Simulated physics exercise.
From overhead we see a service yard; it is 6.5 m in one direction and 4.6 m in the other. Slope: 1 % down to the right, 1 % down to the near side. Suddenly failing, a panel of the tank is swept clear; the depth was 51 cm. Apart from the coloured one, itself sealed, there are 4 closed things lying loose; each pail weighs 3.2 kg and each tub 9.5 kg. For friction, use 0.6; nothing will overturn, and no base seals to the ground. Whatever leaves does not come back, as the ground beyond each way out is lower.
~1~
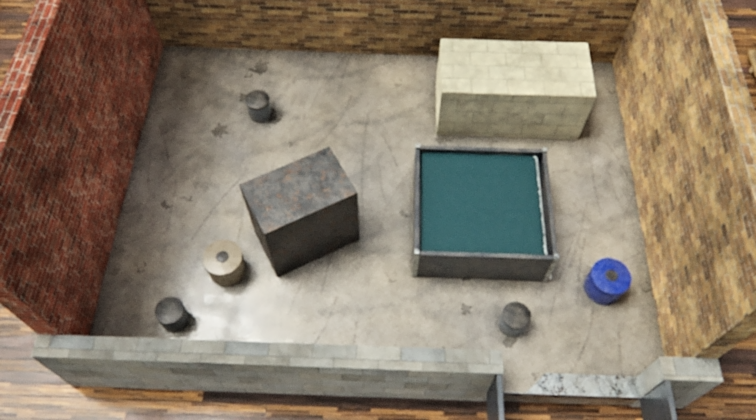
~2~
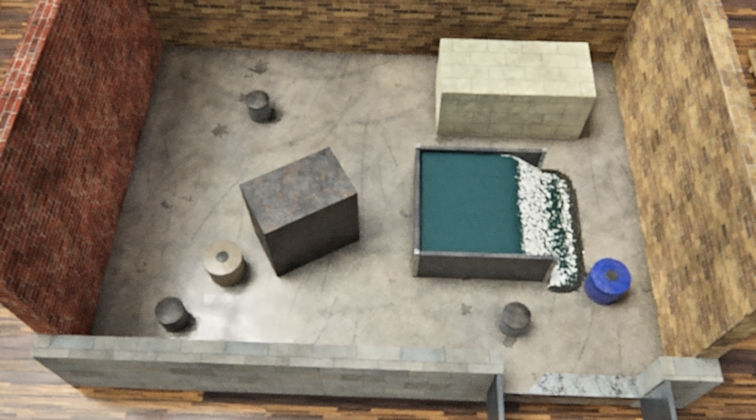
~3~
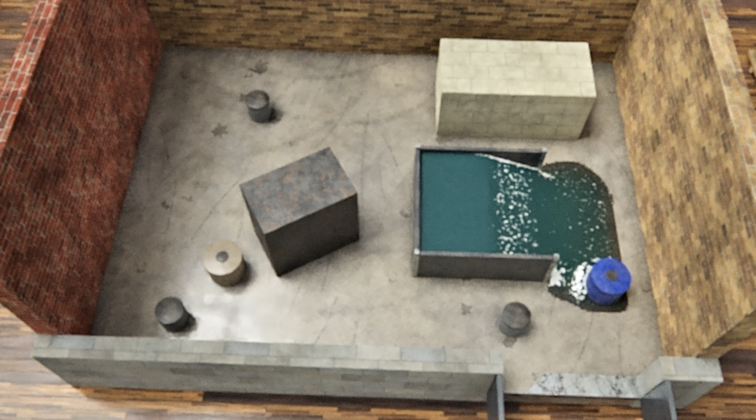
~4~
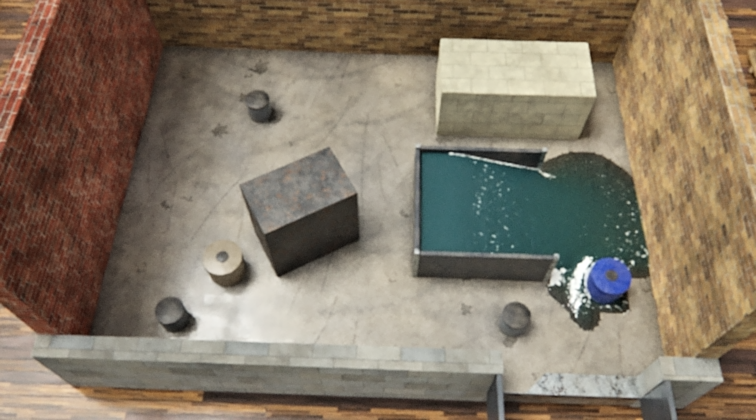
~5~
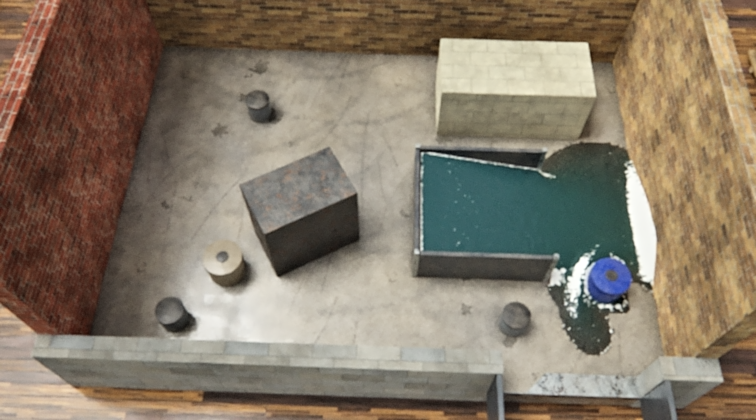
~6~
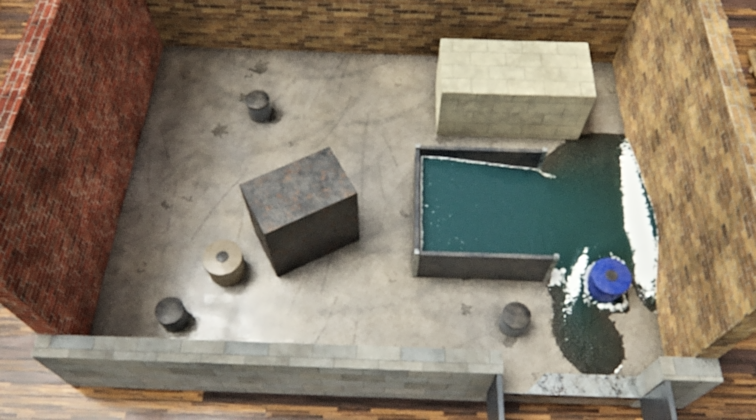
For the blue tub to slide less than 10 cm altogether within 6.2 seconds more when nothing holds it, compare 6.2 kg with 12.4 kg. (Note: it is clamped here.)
Verdict: Neither load is enough.
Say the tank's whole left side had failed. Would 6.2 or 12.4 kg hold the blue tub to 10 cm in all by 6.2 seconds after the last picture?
Well, in that case the light one does it.
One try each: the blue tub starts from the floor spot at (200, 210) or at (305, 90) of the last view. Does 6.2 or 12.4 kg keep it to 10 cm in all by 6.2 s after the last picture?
Taking the two tries in order, even the light one works and only the heavy one works.
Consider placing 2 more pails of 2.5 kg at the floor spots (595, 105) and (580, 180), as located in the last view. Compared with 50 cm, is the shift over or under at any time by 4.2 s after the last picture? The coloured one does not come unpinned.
In turn: More, more.
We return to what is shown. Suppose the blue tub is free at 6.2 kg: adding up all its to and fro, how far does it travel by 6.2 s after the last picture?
Total path: Approx. 350 cm.
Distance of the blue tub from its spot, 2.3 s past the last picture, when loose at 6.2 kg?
Around 200 centimetres out of place.
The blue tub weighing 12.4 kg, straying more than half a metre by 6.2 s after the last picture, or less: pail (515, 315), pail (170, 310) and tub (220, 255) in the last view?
In turn: Past it, under, short of it.
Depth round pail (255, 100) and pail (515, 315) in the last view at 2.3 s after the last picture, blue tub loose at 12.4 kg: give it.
Around 0 cm and 3 cm.
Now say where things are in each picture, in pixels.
The first frame shows the blue tub at (611, 275), on the bottom; water covers 2.1 m2; 0 of 5 have shifted.
The second frame shows the blue tub at (611, 275), on the bottom; 2.9 m2 under water; 0 of 5 have shifted.
The third frame shows the blue tub at (611, 275), on the bottom; water covers 3.6 m2; 0 of 5 have shifted.
The fourth frame shows the blue tub at (611, 275) rests on the ground; water covers 4.4 m2; 0 of 5 have shifted.
The fifth frame shows the blue tub at (611, 275) rests on the ground; water covers 4.8 m2; 0 of 5 have shifted.
The sixth frame shows the blue tub at (611, 275), on the bottom; 5.3 m2 under water; 0 of 5 have shifted.
Then, 0.6 s after the last picture the blue tub would be 84 cm from its start with 6.2 kg and 85 cm from its start with 12.4 kg; 10 cm of water round it then.
Then, 2.3 s after the last picture the blue tub would be 195 cm from its start with 6.2 kg and 154 cm from its start with 12.4 kg; 7 cm of water round it then.
Then, 4.2 s after the last picture the blue tub would be 234 cm from its start with 6.2 kg and 154 cm from its start with 12.4 kg; 3 cm of water round it then.
Then, 6.2 s after the last picture the blue tub would be 234 cm from its start with 6.2 kg and 154 cm from its start with 12.4 kg; 2 cm of water round it then.
